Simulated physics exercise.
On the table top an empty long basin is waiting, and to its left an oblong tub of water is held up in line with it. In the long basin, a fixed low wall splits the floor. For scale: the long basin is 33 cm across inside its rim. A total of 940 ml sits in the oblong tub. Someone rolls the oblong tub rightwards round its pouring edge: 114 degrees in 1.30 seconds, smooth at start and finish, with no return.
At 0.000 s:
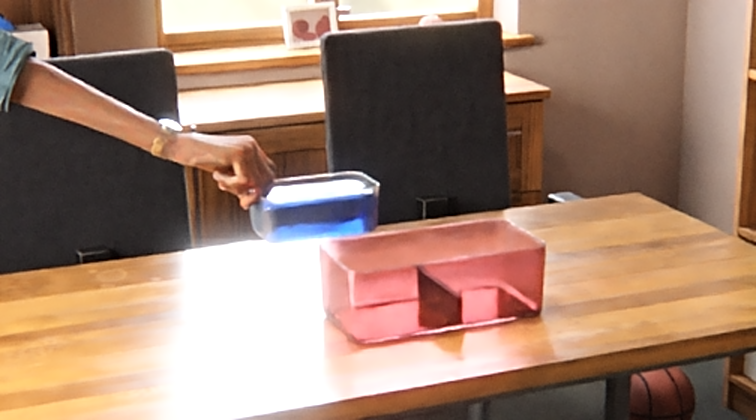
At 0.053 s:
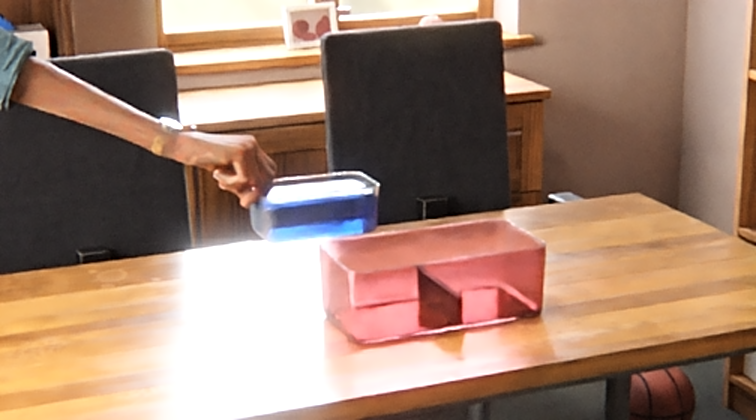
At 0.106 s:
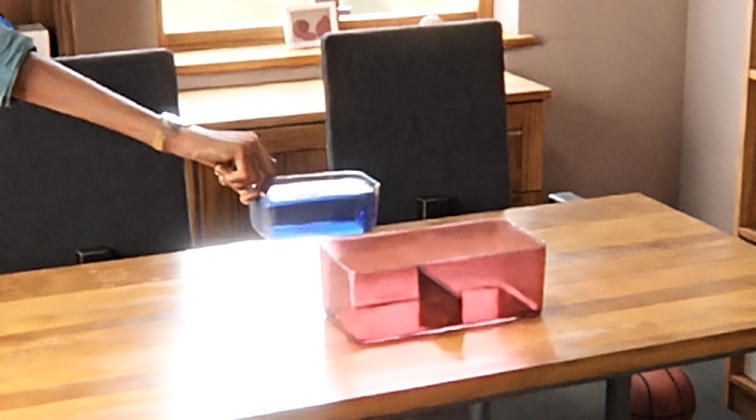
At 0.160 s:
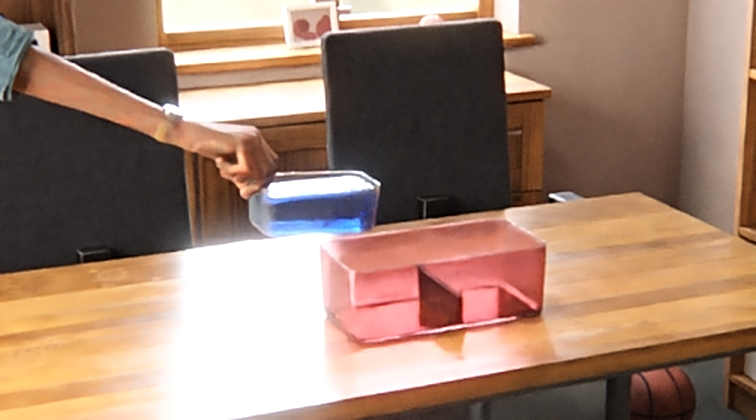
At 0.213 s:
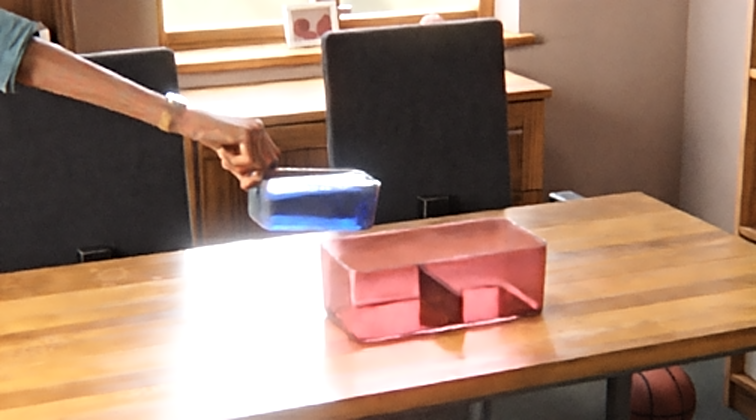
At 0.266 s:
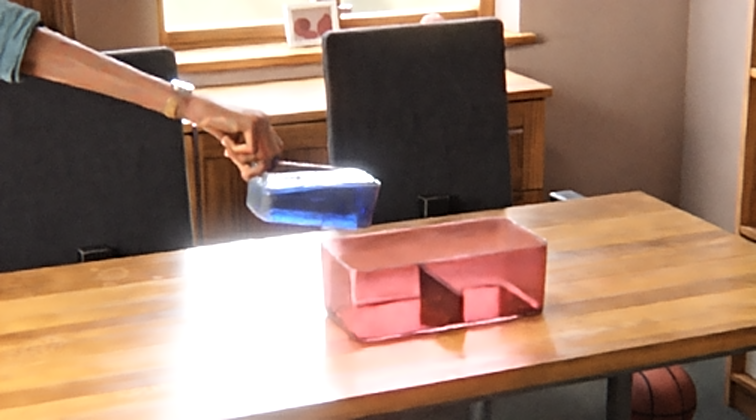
In a room with a wooden table, dark chairs and a sideboard beneath a window, the view looks slightly down across the tabletop from a fixed position. A hand reaching from the left holds a small clear tub of blue water beside a larger, transparent pinkish-red basin standing on the table. The hand gradually tilts the tub slightly rightwards, its left end rising a little.
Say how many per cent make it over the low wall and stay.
About 60 per cent makes it over and stays.
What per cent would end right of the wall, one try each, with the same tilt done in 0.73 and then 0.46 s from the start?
60 per cent first, 50 per cent second.
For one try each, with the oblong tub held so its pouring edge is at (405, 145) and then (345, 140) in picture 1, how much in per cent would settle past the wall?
80 per cent first, 45 per cent second.
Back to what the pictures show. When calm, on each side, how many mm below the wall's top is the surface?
It's around 36 mm on the left side and around 24 mm on the right side.
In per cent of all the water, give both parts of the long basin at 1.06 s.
Near 26 on the left, 60 on the right.
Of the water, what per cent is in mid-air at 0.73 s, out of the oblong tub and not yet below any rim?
Close to 44 in a hundred.
Then, 0.73 s in, the tilt is 67° and 35 per cent is still to pour, 17 is left of the wall and 3 right of it.
Then, 1.06 s in, the tilt is 105° and 4 per cent is still to pour, 26 is left of the wall and 59 right of it.
Then, 1.42 s in, the tilt is 114° and 0 per cent is still to pour, 36 is left of the wall and 60 right of it.
Then, 1.80 s in, the tilt is 114° and 0 per cent is still to pour, 36 is left of the wall and 60 right of it.
Finally, 36 per cent lies left of the wall, 60 right of it and 4 outside.
